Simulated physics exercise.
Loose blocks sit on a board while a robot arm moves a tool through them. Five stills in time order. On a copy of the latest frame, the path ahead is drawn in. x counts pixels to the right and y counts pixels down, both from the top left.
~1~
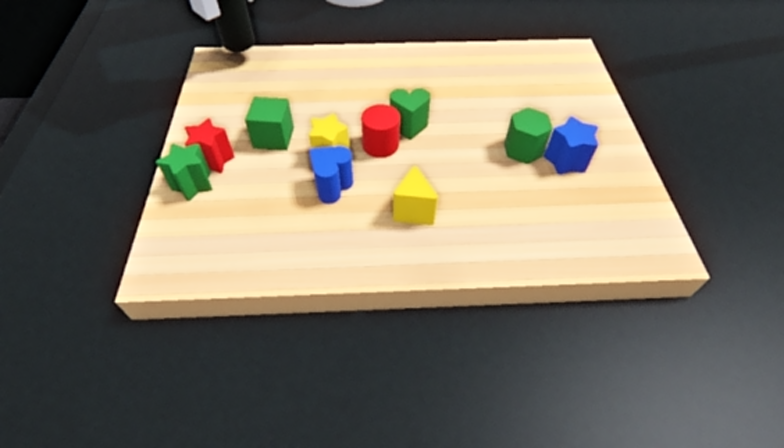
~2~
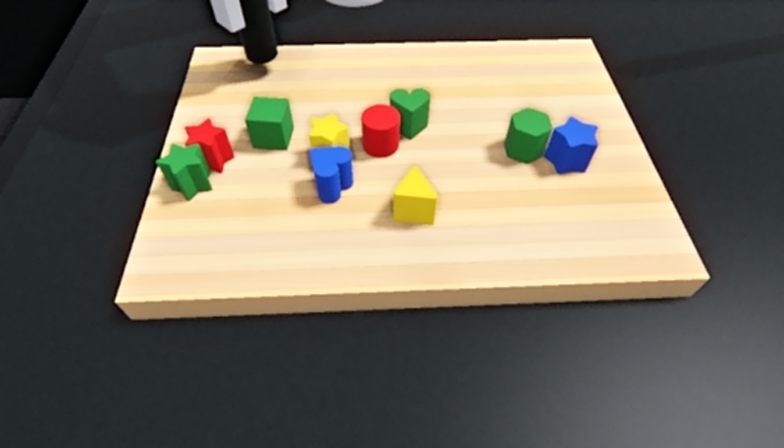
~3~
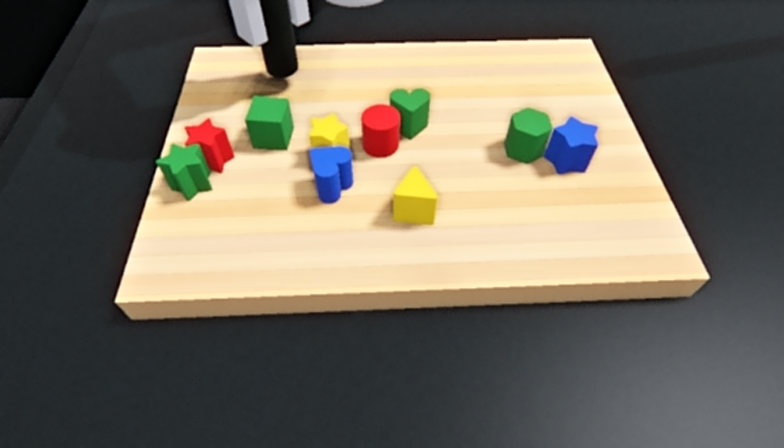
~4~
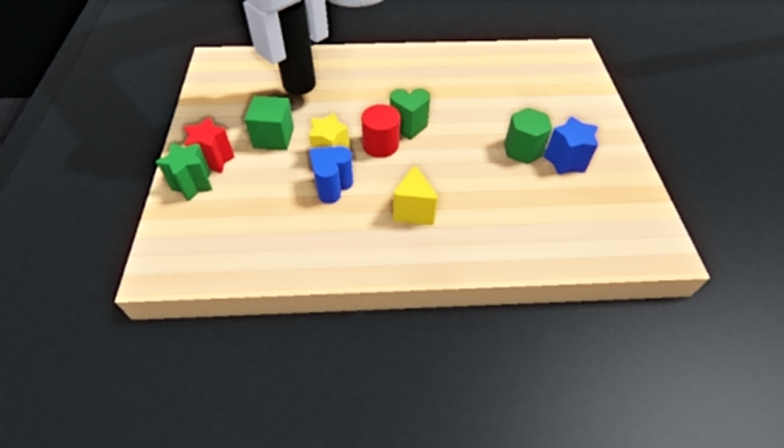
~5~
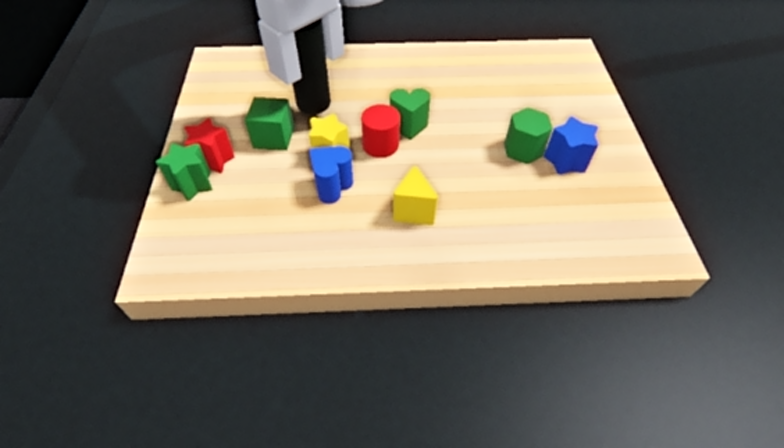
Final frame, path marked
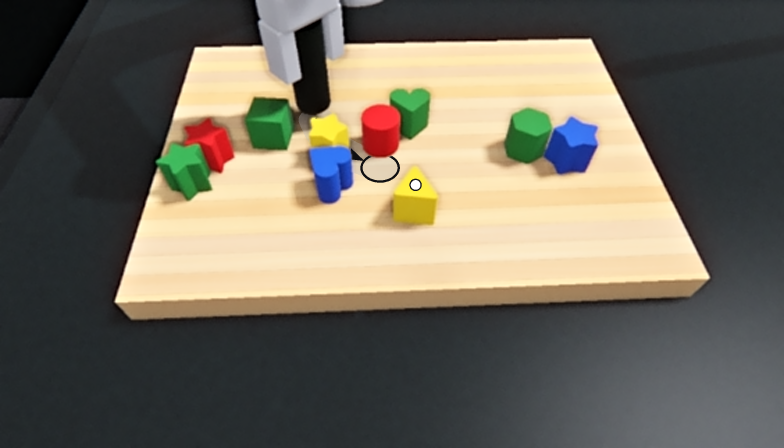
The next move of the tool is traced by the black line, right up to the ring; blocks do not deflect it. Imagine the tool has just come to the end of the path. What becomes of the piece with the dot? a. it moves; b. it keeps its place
That would be b.
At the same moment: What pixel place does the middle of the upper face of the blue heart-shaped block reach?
The top centre is at (335, 181).
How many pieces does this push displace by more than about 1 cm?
Of all the blocks, three or more travel more than a centimetre.
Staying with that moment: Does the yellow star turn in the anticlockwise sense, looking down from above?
No, that is not what happens.
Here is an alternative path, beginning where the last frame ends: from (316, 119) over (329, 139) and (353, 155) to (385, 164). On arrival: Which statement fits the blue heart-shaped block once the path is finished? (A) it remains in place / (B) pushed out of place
B
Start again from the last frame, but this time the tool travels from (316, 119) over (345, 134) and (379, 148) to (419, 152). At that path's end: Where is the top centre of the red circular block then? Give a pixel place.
Its top centre is at about (458, 133).
The drawn path runs from (316, 119) by way of (327, 139) and (351, 155) to (380, 168); the dot is on the yellow three-sided block.
The first path, step by step. One third of the way, tool (326, 125); yellow star (330, 133).
Two thirds of the way, tool (350, 141); yellow star (351, 152), turned 15° clockwise; blue heart-shaped block (335, 176), turned 45° clockwise; red circular block (385, 116).
At the end, tool (380, 154); yellow star (364, 162), turned 45° clockwise; blue heart-shaped block (335, 181), turned 60° clockwise; red circular block (407, 119); yellow three-sided block not moved.
